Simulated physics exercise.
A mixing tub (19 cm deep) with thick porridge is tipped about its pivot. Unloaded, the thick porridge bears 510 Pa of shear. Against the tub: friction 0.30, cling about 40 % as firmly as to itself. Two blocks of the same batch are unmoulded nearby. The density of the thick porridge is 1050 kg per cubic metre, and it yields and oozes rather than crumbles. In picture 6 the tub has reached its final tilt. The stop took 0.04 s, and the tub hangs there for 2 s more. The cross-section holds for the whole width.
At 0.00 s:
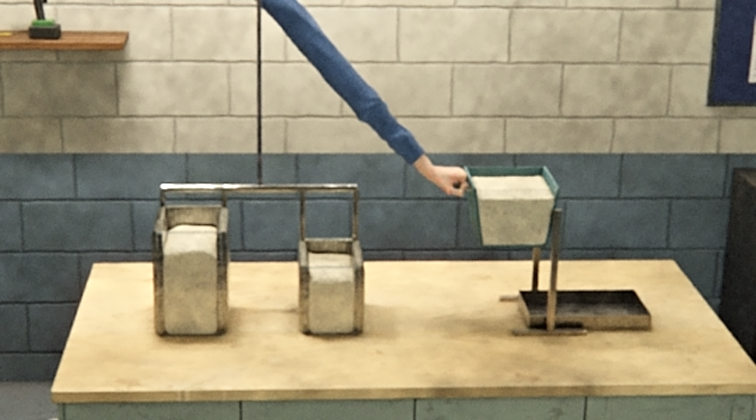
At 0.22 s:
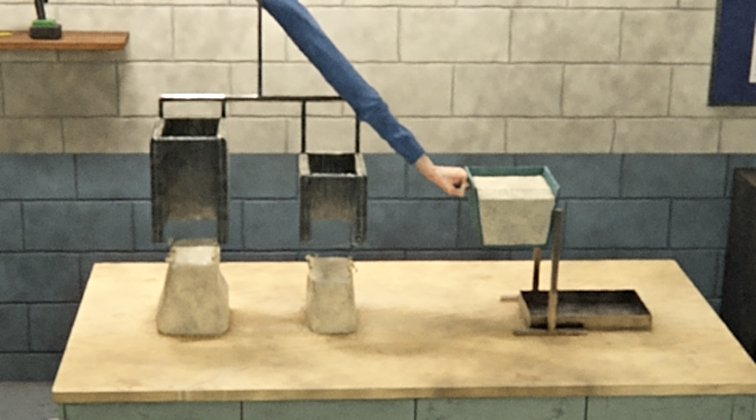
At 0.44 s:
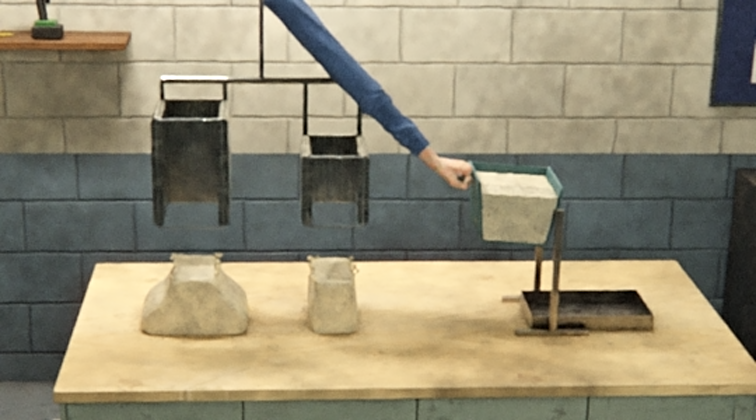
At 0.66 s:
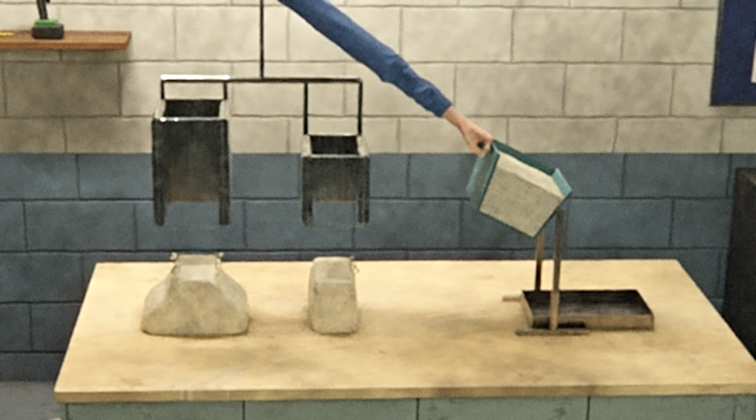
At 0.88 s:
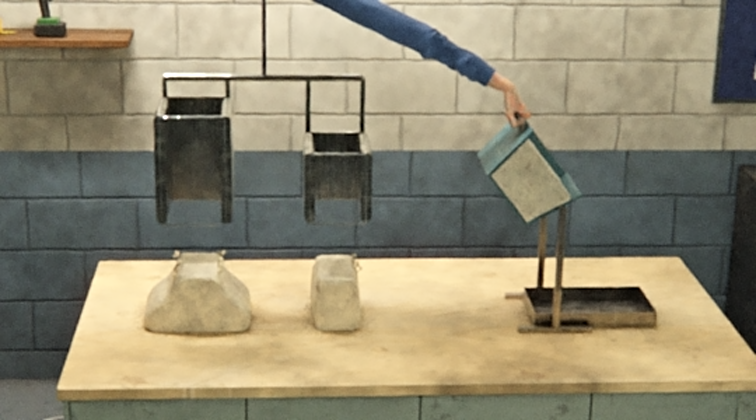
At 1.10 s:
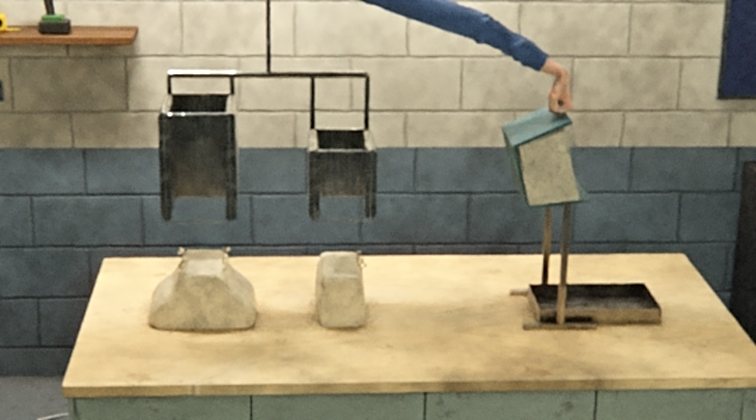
Two metal moulds rise off pale blocks that sag, then a hand tilts a filled tub rightward.
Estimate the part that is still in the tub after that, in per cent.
Close to 100 per cent.
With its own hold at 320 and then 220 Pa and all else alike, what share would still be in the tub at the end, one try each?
In turn about 60 %, 50 %.
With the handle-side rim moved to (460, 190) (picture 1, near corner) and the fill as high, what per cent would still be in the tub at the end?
It would be near 50 %.
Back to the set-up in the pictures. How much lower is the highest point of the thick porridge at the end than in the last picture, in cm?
Roughly 3 cm.
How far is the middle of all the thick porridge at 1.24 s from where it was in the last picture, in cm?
Some 2 cm.
After 1.24 s, the tub is at 75 degrees and holds 100 %.
After 1.41 s, the tub is at 75 degrees and holds 100 %.
After 1.58 s, the tub is at 75 degrees and holds 100 %.
After 1.75 s, the tub is at 75 degrees and holds 100 %.
After 3.10 s, at the end, the tub is at 75 degrees and holds 100 %.
